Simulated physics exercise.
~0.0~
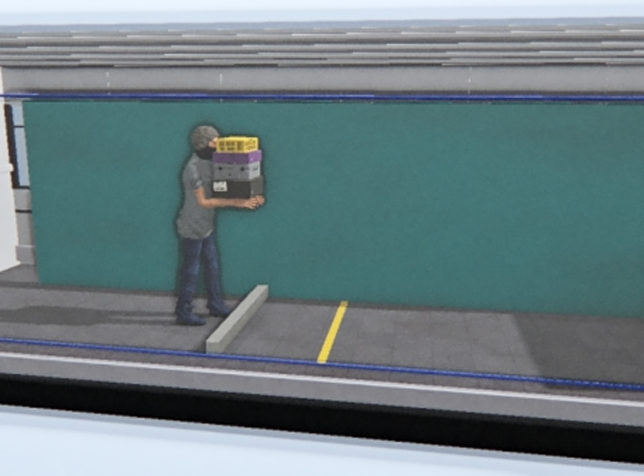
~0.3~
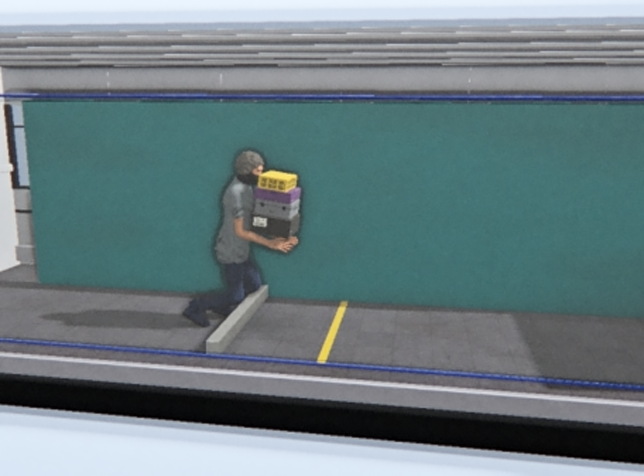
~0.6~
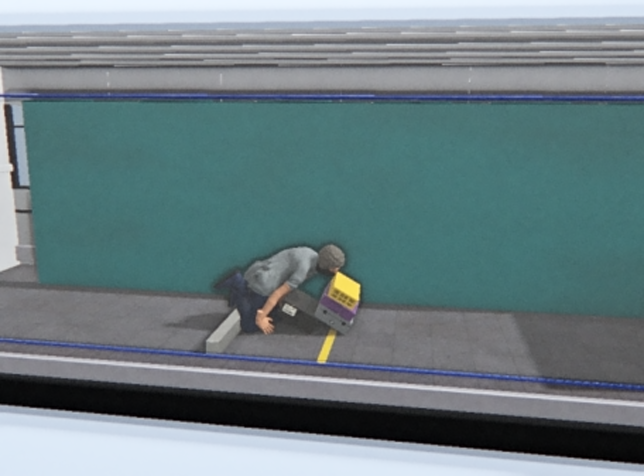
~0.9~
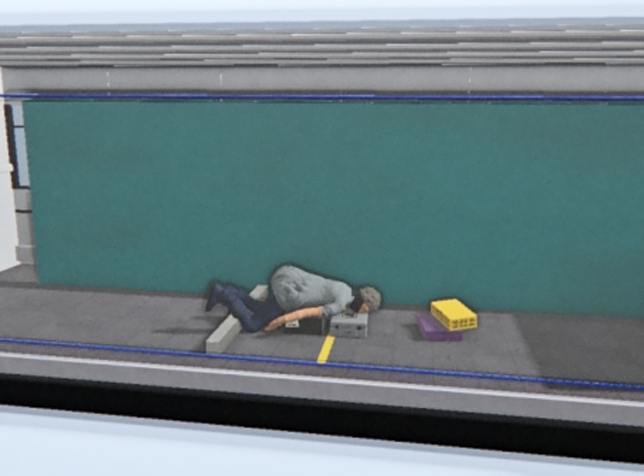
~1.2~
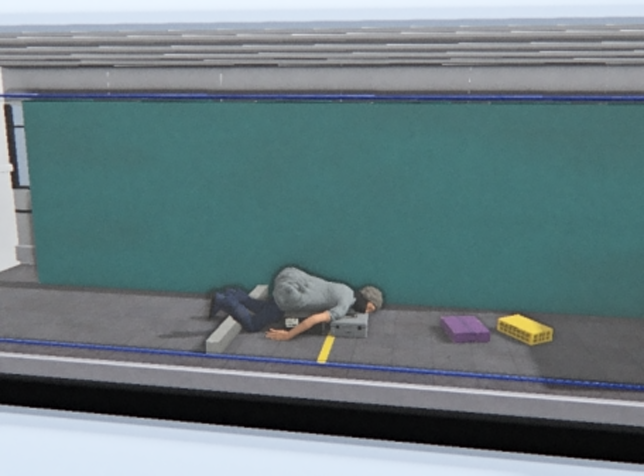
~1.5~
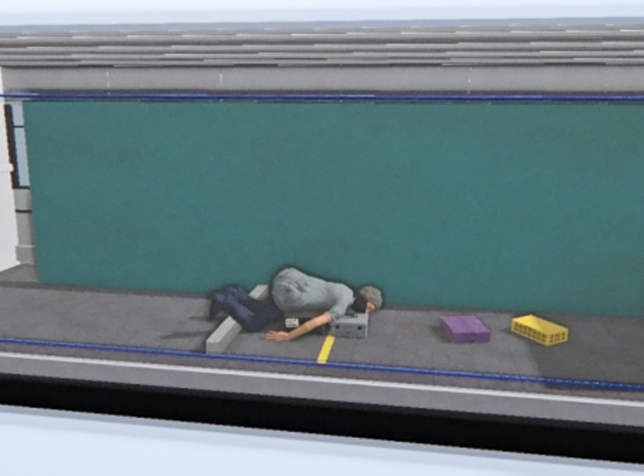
A man carrying stacked boxes topples over a low rail and lies face down among them.
